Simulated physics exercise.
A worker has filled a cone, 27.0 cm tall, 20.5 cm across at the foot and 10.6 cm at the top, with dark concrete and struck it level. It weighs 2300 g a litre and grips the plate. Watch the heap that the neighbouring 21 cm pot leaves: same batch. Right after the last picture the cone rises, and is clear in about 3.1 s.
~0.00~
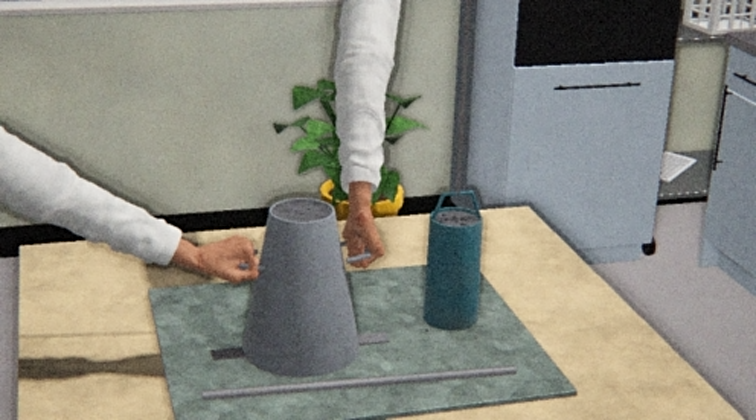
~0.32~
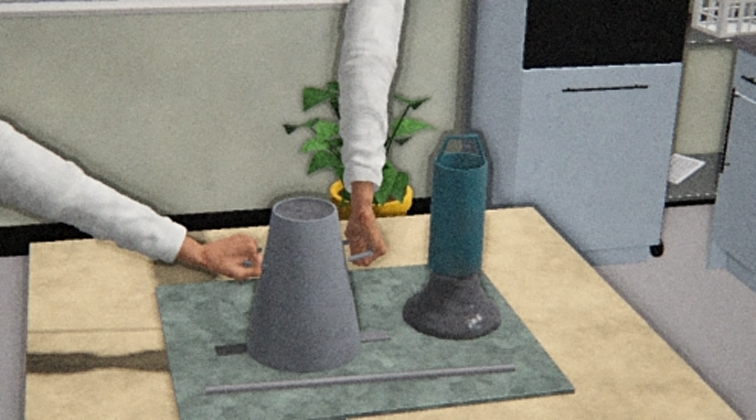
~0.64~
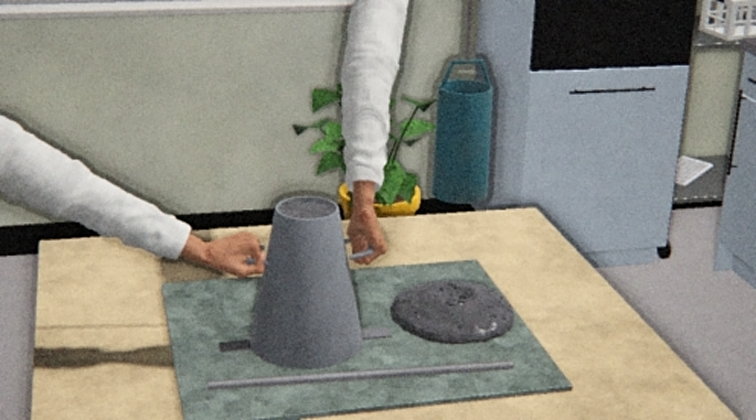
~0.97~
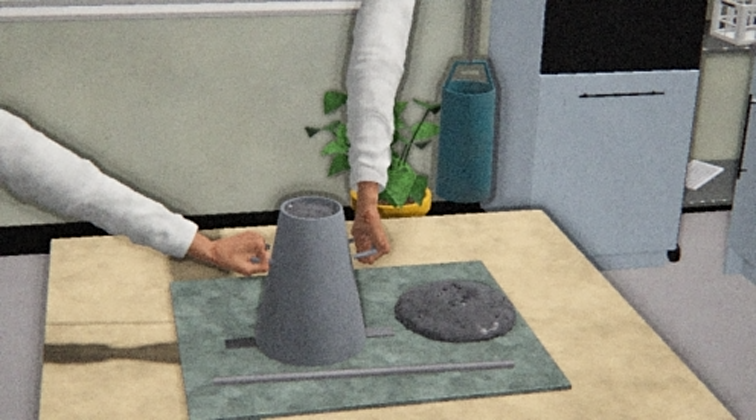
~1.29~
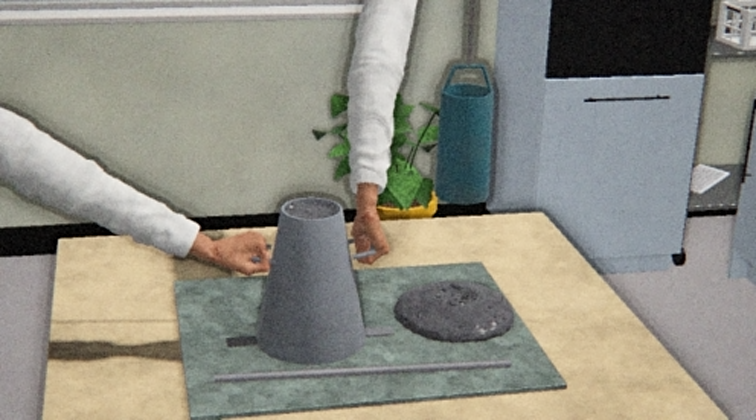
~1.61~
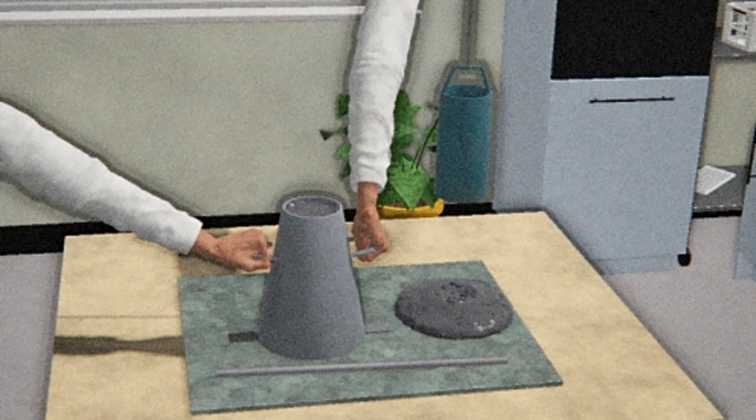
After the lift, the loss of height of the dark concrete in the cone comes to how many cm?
Some 21 cm.
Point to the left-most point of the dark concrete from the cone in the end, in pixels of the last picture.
Near (203, 339).
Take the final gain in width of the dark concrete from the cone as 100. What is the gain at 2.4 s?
Some 80 per cent.
After 2.4 s, the cone is up 6.5 cm; the dark concrete has come down 17 cm to 10 cm and is 38 cm wide.
After 3.2 s, the cone is up 17 cm; the dark concrete has come down 21 cm to 6.2 cm and is 42 cm wide.
After 3.9 s, the cone is up 27 cm; the dark concrete has come down 21 cm to 6.2 cm and is 43 cm wide.
After 4.9 s, the cone is clear; the dark concrete has come down 21 cm to 6.1 cm and is 43 cm wide.
After 5.4 s, at rest, the cone is clear; the dark concrete has come down 21 cm to 6.1 cm and is 43 cm wide.
